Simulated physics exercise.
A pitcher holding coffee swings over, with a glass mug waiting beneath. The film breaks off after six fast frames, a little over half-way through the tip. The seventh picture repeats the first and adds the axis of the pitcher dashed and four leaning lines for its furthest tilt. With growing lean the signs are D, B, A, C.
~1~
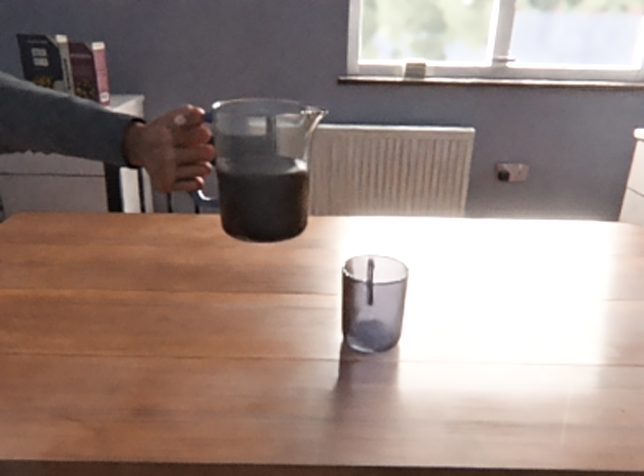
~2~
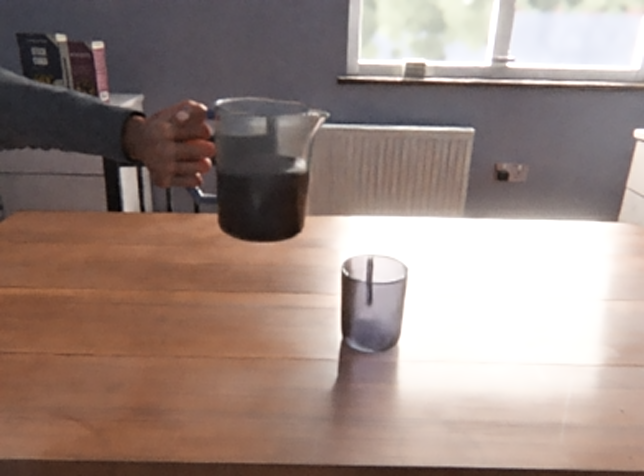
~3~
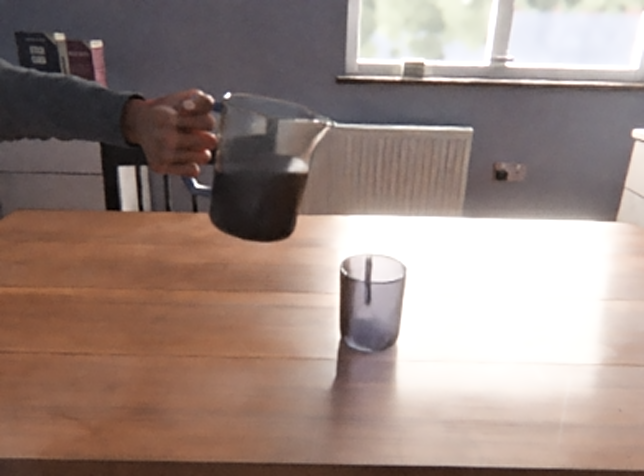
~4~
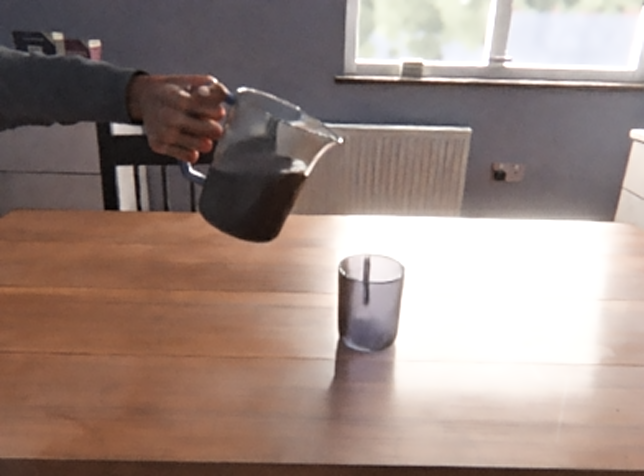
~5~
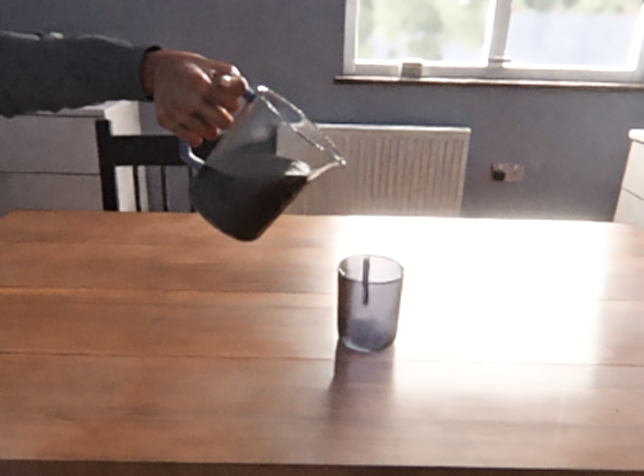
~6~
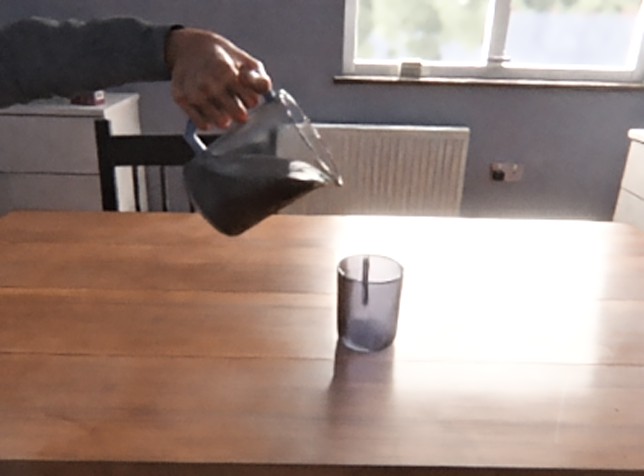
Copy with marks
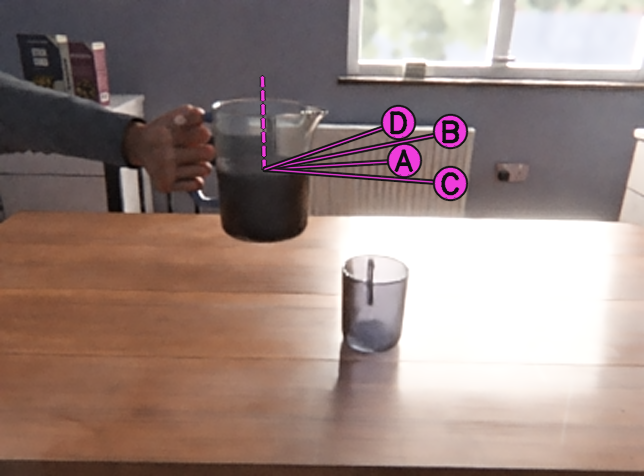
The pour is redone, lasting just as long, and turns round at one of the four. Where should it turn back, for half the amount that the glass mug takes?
I would pick line D.
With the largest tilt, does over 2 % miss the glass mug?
Yes.
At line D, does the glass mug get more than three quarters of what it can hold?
No, less.
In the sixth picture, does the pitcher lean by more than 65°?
No.
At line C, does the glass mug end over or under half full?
Over half.
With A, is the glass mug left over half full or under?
Over.
In magenta, A at (387, 161); B at (433, 135); C at (433, 182); D at (382, 128).
For line A, the glass mug ends with about 81 % of what it can hold; 14 % of the coffee is spilt.
For line B, the glass mug ends with about 71 % of what it can hold; 3 % of the coffee is spilt.
For line C, the glass mug ends with about 88 % of what it can hold; 23 % of the coffee is spilt.
For line D, the glass mug ends with about 49 % of what it can hold.
